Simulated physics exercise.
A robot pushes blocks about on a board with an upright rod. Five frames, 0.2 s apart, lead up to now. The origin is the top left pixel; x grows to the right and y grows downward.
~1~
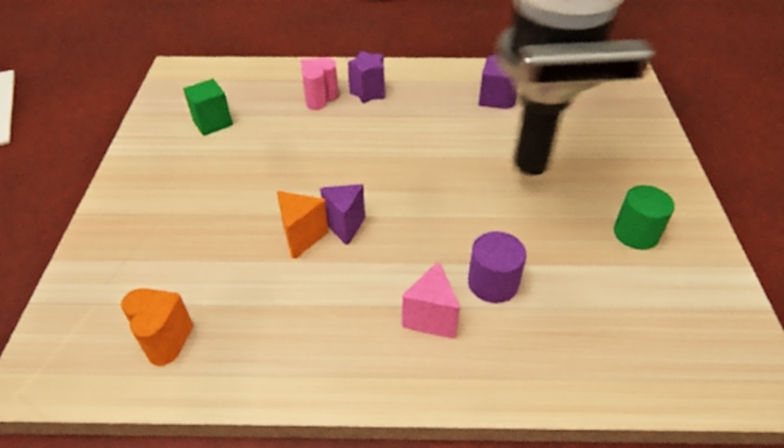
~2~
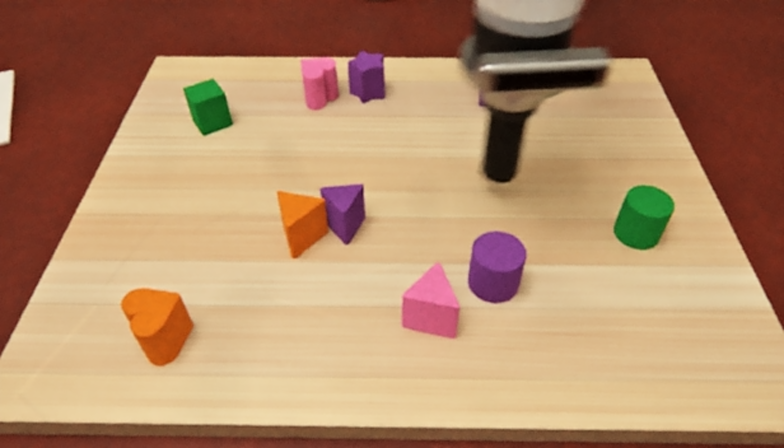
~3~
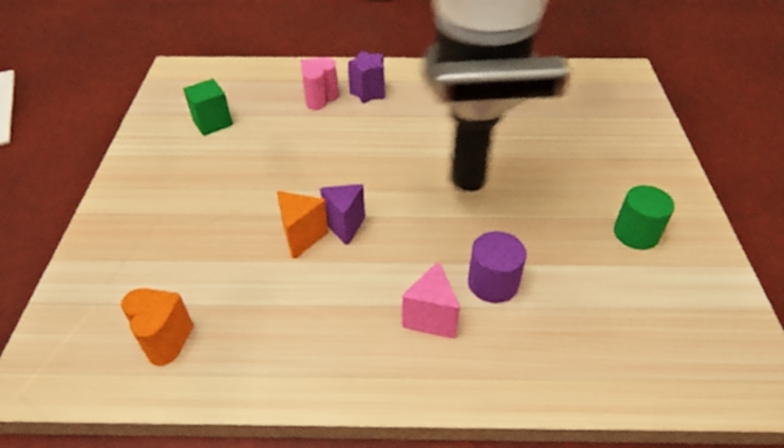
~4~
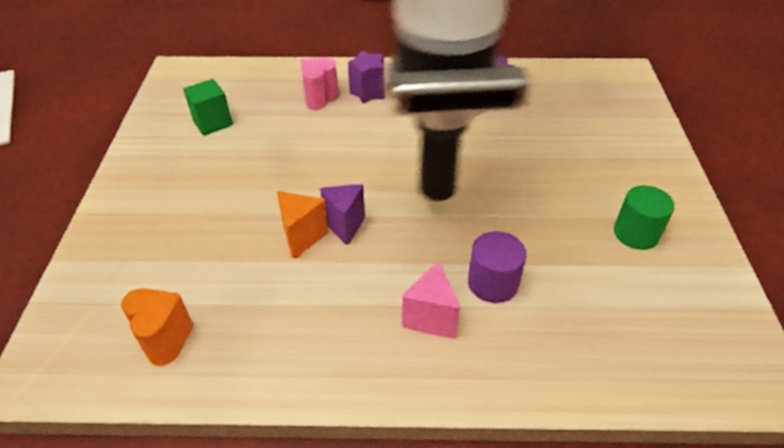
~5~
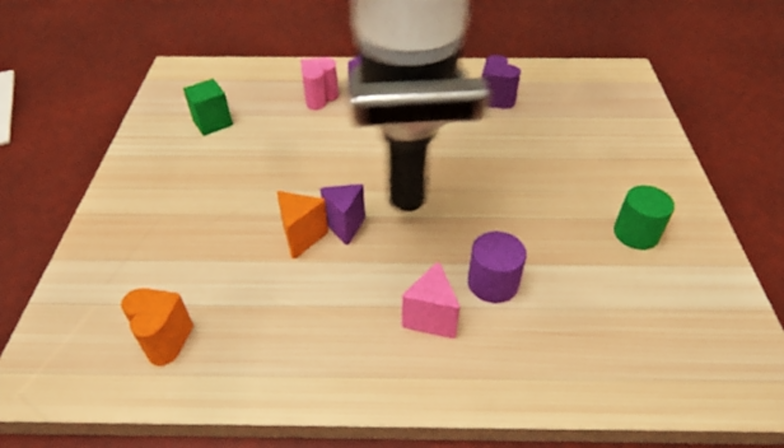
On a wooden board, a robot's upright rod moving steadily left and slightly nearer the viewer while the coloured blocks stay still.
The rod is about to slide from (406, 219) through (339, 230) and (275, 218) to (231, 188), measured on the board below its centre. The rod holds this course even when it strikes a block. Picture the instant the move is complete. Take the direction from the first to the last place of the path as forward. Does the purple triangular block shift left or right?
The answer is left.
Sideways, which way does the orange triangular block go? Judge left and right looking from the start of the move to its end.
It's set to shift left.
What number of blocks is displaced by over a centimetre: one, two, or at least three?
That's two.
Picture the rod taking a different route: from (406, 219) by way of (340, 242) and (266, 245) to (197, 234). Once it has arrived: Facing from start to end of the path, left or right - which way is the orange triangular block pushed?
The orange triangular block goes right.
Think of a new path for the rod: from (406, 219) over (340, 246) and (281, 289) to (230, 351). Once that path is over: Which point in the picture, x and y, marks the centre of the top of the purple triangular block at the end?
The centre of its top face lies at (319, 193).
On the path given first. One third of the way, rod (336, 211); orange triangular block (282, 213), turned 25° clockwise; purple triangular block (302, 194), turned 15° anticlockwise.
Two thirds of the way, rod (270, 199); orange triangular block (264, 220); purple triangular block (233, 187), turned 40° anticlockwise.
At the end, rod (226, 169); orange triangular block (264, 220); purple triangular block (208, 182), turned 70° anticlockwise.
